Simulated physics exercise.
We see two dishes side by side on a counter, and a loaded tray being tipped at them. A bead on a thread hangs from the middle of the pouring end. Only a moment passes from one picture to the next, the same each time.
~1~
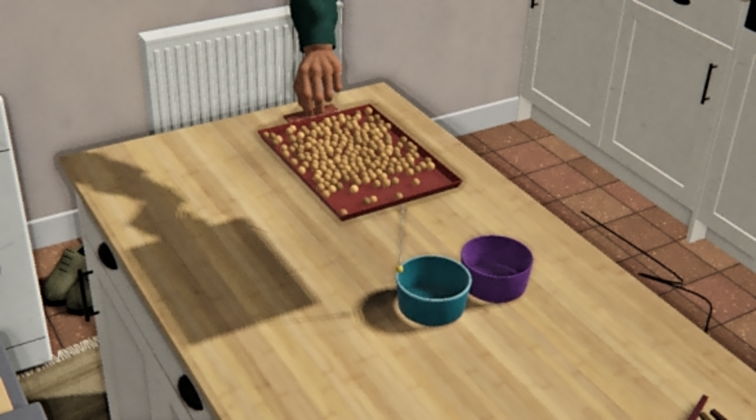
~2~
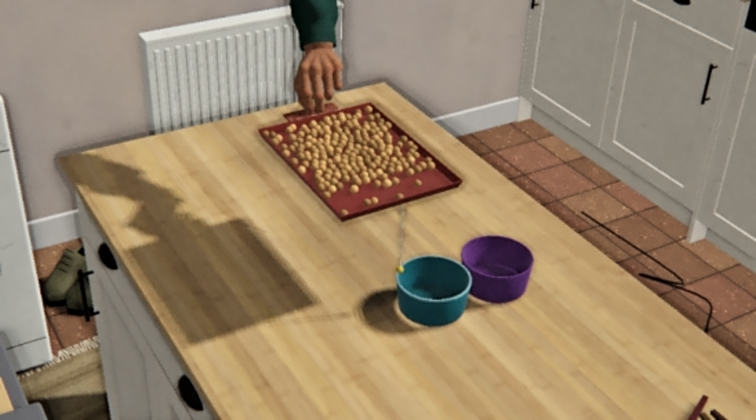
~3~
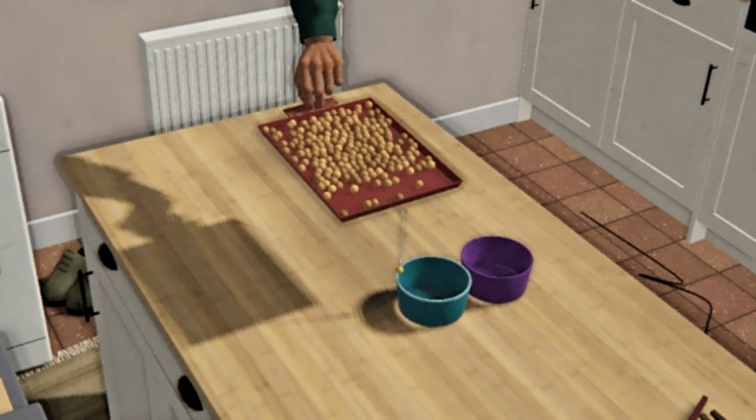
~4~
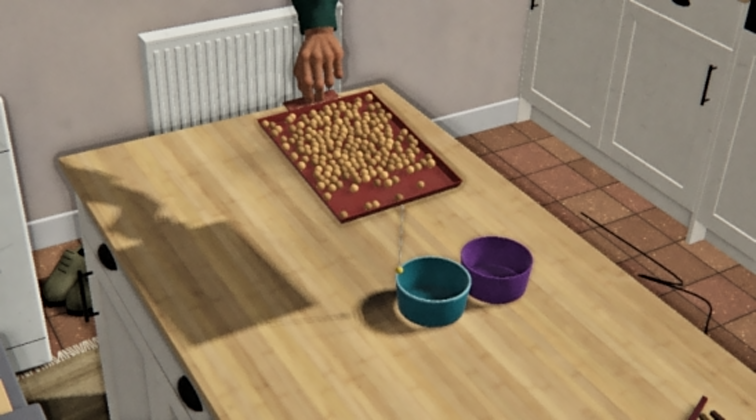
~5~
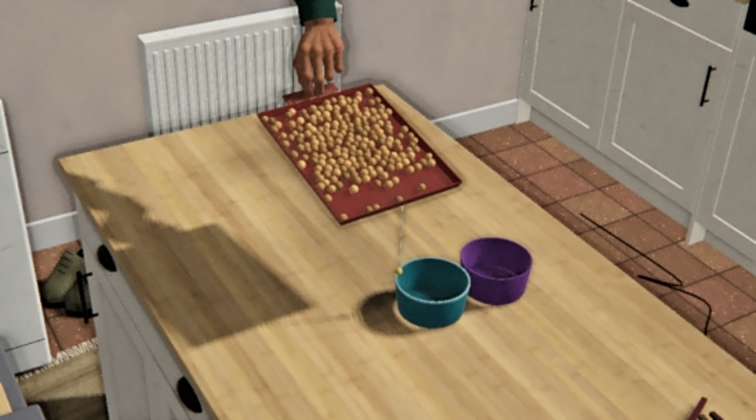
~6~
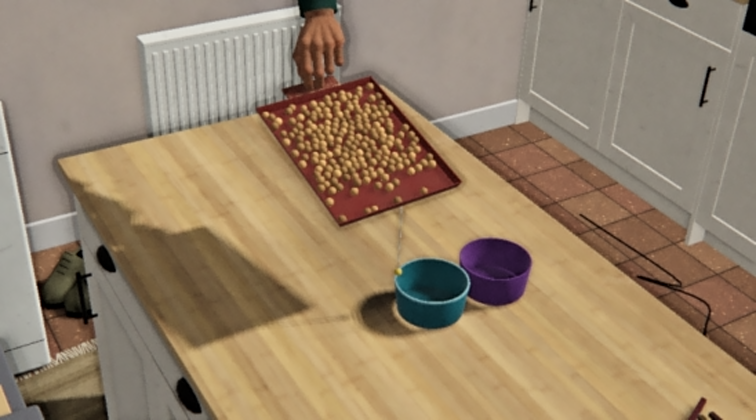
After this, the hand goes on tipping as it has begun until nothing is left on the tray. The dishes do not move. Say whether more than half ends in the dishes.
They take under half between them.
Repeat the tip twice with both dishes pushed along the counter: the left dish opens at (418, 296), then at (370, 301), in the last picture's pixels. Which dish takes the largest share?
One: The left-hand dish. Two: The dish on the left.
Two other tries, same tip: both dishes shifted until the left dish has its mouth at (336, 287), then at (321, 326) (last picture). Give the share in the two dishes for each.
Roughly 0 per cent, and 80 per cent.
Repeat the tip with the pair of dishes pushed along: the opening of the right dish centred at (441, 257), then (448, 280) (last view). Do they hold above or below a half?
One: The smaller part. Two: Most of it.
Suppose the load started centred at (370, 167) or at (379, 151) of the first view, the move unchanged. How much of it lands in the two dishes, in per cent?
About 10 and 20 per cent.
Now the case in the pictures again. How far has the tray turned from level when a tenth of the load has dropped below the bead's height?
At about 40°.
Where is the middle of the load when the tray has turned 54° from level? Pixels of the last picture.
Roughly at (379, 237).
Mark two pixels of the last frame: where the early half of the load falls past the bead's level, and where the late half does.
First near (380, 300), later near (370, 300).
Shortly afterwards, tray tipped steeply; near half on the tray; a little in the left dish; near a quarter outside both; near a quarter in the air.
Next, tray tipped right over; a little in the left dish; the bulk outside both; a little in the air.
Some moments later, tray tipped past a quarter turn; a little in the left dish; the bulk outside both.
In the end, tray tipped past a quarter turn; a little in the left dish; none at all in the right dish; the bulk outside both.
